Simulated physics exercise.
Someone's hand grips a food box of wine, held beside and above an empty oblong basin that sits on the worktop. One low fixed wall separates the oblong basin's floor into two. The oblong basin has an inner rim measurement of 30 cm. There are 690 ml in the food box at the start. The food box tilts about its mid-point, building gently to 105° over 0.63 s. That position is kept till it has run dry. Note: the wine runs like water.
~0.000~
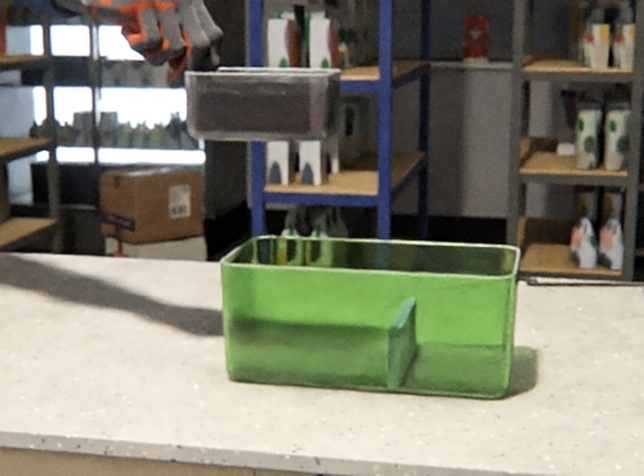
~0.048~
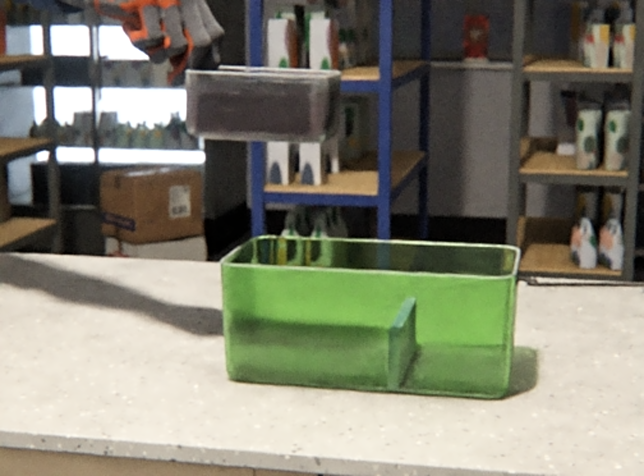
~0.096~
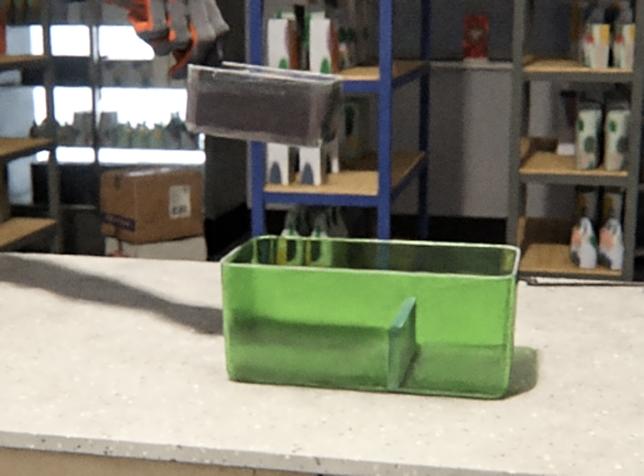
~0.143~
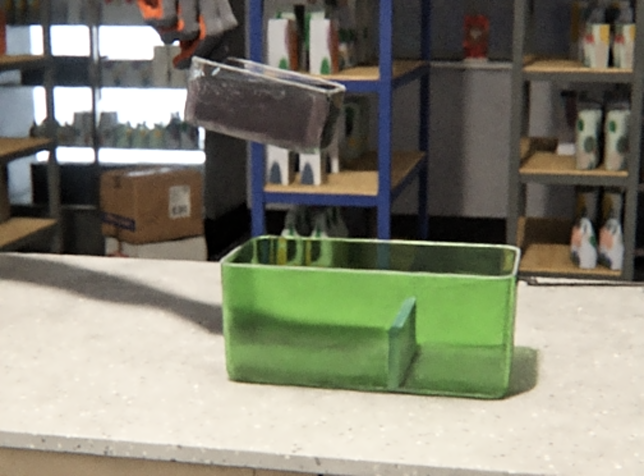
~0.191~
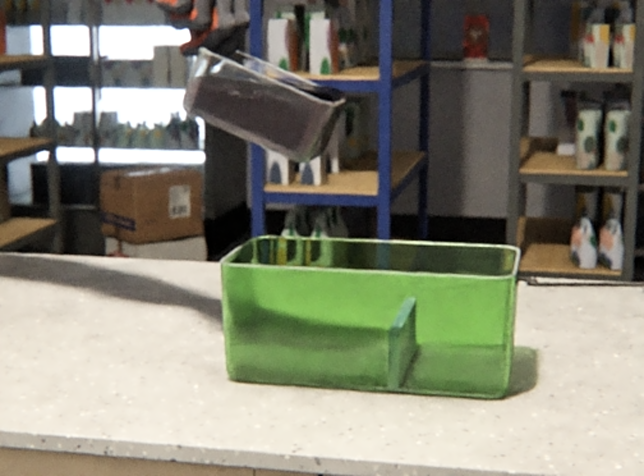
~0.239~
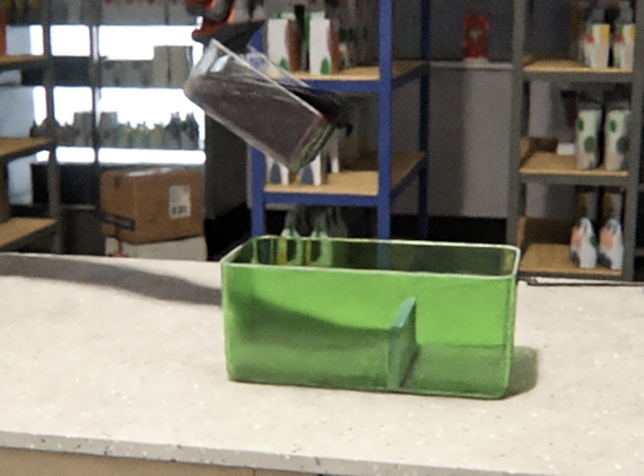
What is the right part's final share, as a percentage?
About 36 per cent.
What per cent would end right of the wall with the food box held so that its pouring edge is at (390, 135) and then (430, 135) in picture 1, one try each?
First 70, then 85 per cent.
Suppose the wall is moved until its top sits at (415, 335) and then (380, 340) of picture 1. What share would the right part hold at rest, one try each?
Respectively 30 and 55 %.
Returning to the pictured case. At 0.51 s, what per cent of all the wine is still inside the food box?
Portion remaining: Approx. 14 per cent.
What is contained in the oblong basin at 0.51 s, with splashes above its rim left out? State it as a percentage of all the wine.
Roughly 38 percent of it.
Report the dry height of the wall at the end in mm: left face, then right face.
The left side gives some 46 mm, the right side some 46 mm.
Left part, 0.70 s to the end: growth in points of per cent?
5 %.
By 0.51 s the tilt is 95° and 15 per cent is still to pour, 15 is left of the wall and 22 right of it.
By 0.70 s the tilt is 105° and 2 per cent is still to pour, 55 is left of the wall and 37 right of it.
By 0.91 s the tilt is 105° and 0 per cent is still to pour, 58 is left of the wall and 35 right of it.
By 1.13 s the tilt is 105° and 0 per cent is still to pour, 60 is left of the wall and 36 right of it.
At rest 60 per cent lies left of the wall, 36 right of it and 5 outside.
